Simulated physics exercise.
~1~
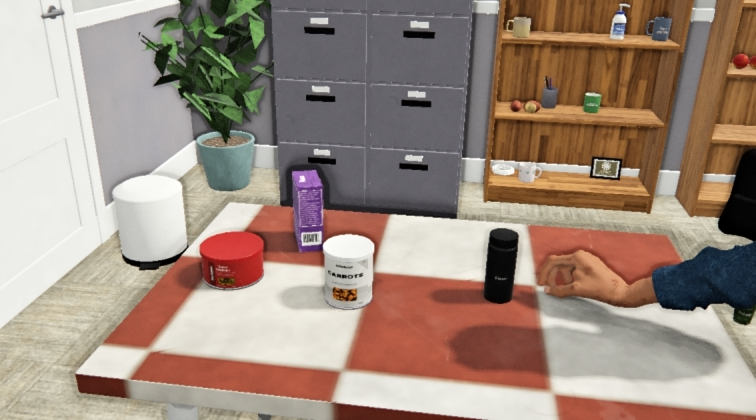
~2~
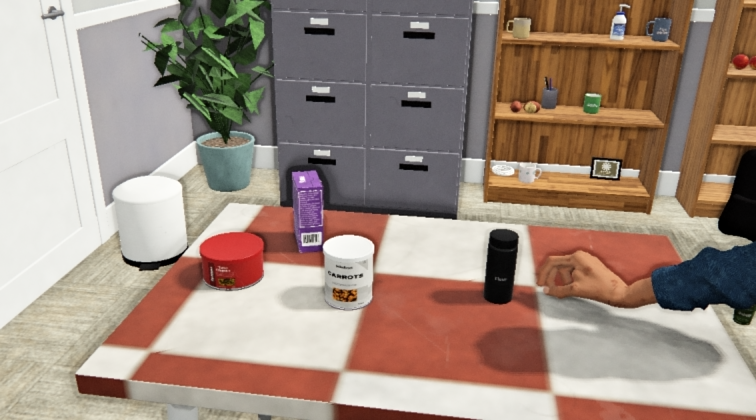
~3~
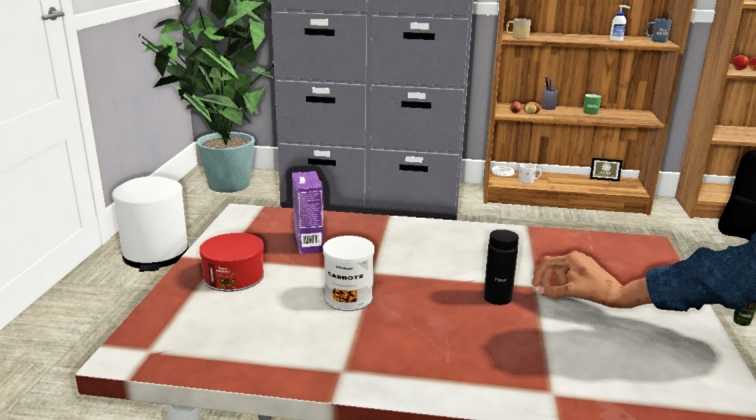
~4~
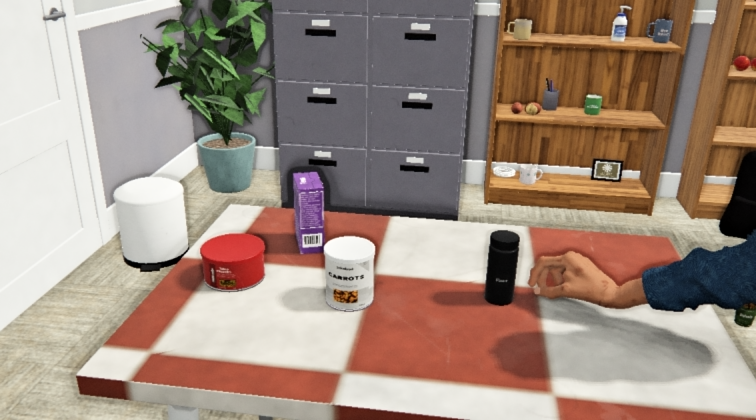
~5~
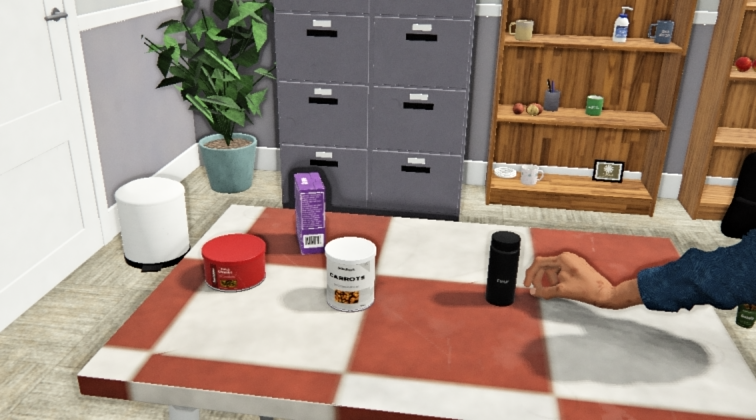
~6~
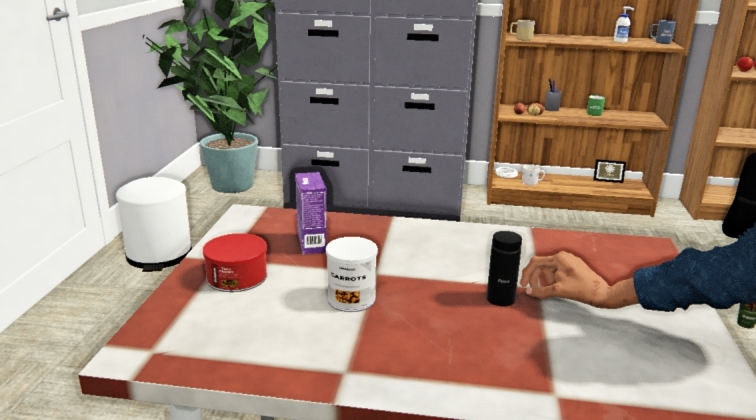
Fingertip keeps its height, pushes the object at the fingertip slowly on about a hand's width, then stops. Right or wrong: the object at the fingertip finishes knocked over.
Wrong.
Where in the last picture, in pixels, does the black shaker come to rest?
It ends up near (435, 263).
Then, 0.40 s after the last picture, black shaker slid a little near (492, 268).
Then, 0.80 s after the last picture, black shaker slid about its own width near (473, 266).
Then, 1.10 s after the last picture, black shaker slid about its own width near (459, 265).
Then, 1.50 s after the last picture, black shaker slid well along near (441, 263).
At rest, moved from the start, black shaker. Seen from the same camera at the end, black shaker near (435, 262).
